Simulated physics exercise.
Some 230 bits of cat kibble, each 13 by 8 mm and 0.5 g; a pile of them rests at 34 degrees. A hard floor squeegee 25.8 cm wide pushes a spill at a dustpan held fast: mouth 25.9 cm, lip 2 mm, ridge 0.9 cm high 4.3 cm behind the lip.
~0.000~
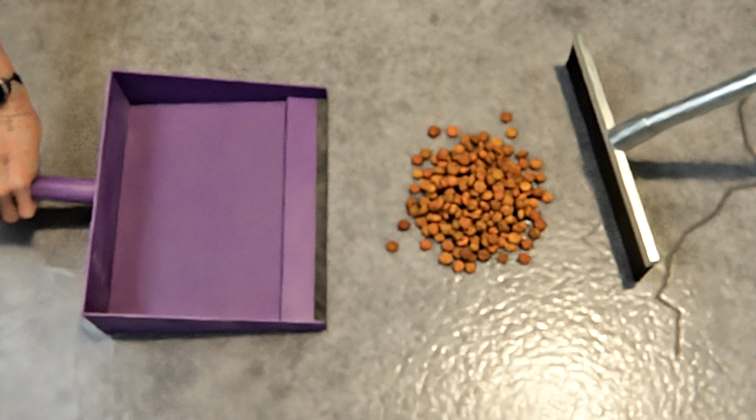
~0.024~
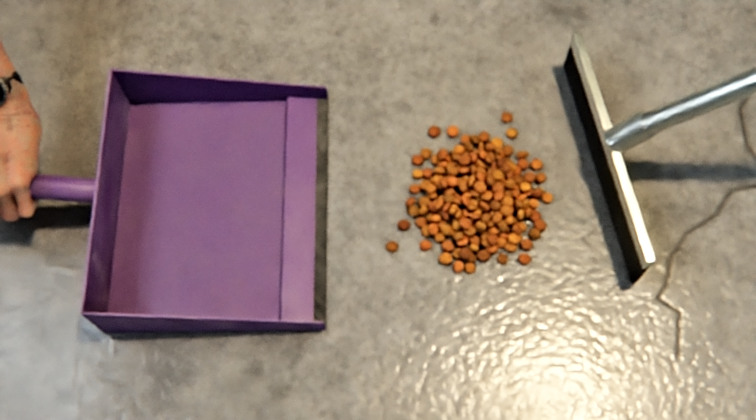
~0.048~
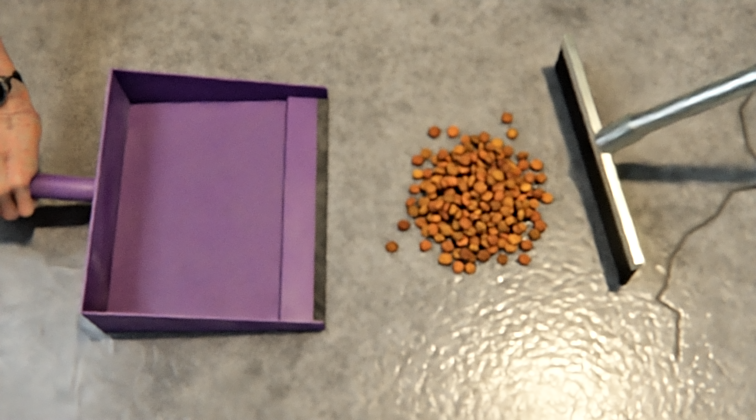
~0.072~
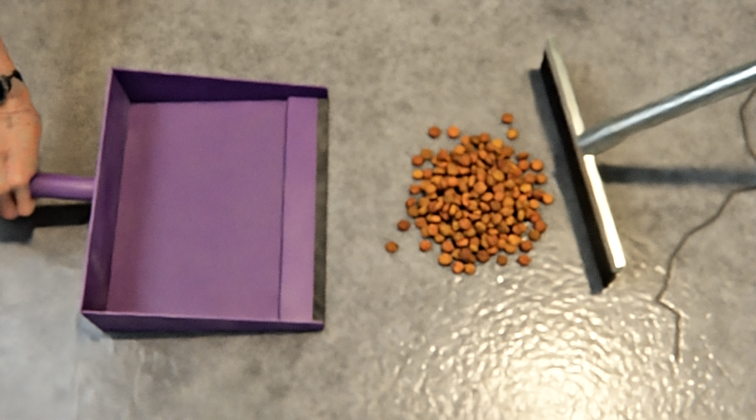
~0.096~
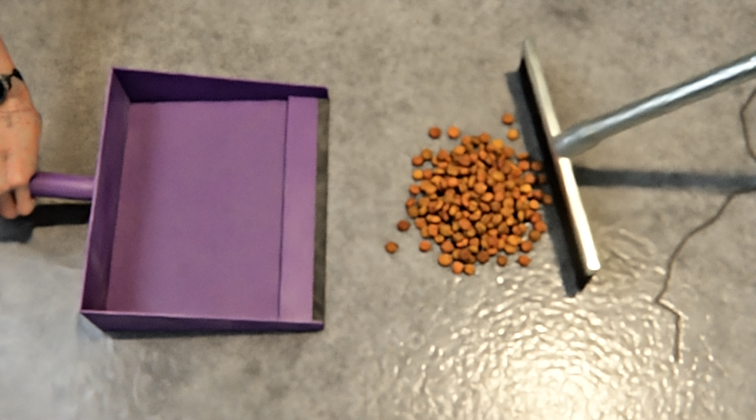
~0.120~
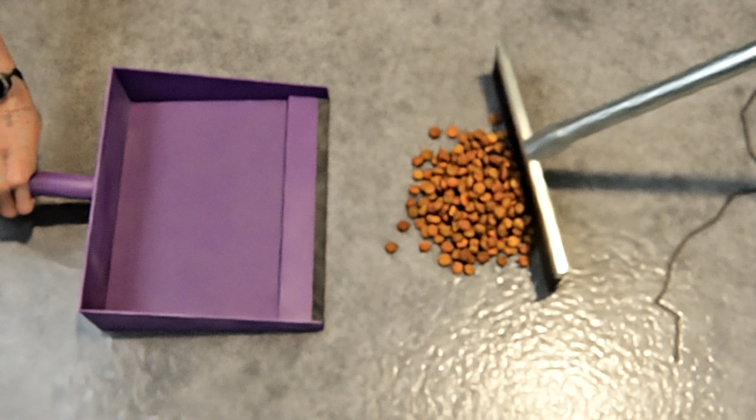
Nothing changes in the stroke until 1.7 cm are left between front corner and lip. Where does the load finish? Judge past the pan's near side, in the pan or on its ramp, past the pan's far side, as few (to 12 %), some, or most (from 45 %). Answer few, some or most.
Near side few, pan most, far side few.
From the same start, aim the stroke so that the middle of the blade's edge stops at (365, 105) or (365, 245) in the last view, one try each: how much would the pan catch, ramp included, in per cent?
About 40 and 65 per cent.
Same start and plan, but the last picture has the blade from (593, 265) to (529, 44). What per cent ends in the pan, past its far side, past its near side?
Pan 30, far 0, near 5.
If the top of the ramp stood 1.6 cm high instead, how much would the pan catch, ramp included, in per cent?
In that case some 55 per cent.
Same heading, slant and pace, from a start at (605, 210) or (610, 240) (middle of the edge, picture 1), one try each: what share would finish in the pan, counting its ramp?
About 65 and 60 per cent.
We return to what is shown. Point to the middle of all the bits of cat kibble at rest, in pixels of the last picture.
Near (306, 223).
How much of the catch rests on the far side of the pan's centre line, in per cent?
Some 50 per cent.
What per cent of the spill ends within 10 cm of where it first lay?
About 0 per cent.
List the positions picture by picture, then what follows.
Blade from (651, 261) to (578, 41), moved 0.0 cm, 0 of the pieces shifted so far; middle of the pieces at (477, 198); pan at (203, 210), in the first frame.
Blade from (647, 262) to (576, 42), moved 0.4 cm, 0 of the pieces shifted so far; middle of the pieces at (477, 199), in the second frame.
Blade from (636, 264) to (566, 43), moved 1.4 cm, 0 of the pieces shifted so far; middle of the pieces at (477, 199), in the third frame.
Blade from (618, 266) to (550, 45), moved 3.2 cm, 0 of the pieces shifted so far; middle of the pieces at (477, 199), in the fourth frame.
Blade from (592, 269) to (528, 47), moved 5.6 cm, 0 of the pieces shifted so far; middle of the pieces at (477, 200), in the fifth frame.
Blade from (561, 272) to (500, 49), moved 8.5 cm, 75 of the pieces shifted so far; middle of the pieces at (476, 200); pan at (202, 208). The blade's pace is about 1.22 m/s, heading 4 degrees towards the viewer's side, in the sixth frame.
After 0.20 s, middle of the blade 11 cm from the lip; 0 % over the lip, far side 0 %, near side 0 %.
Then, at 0.26 s, middle of the blade 5 cm from the lip; 5 % over the lip, far side 0 %, near side 5 %.
Then, at 0.46 s, middle of the blade 4 cm from the lip; 60 % over the lip, far side 0 %, near side 5 %.
In the end, at 1.1 s, near side 5 %, pan 60 %, far side 0 %, in front of the lip or behind the blade 35 %.
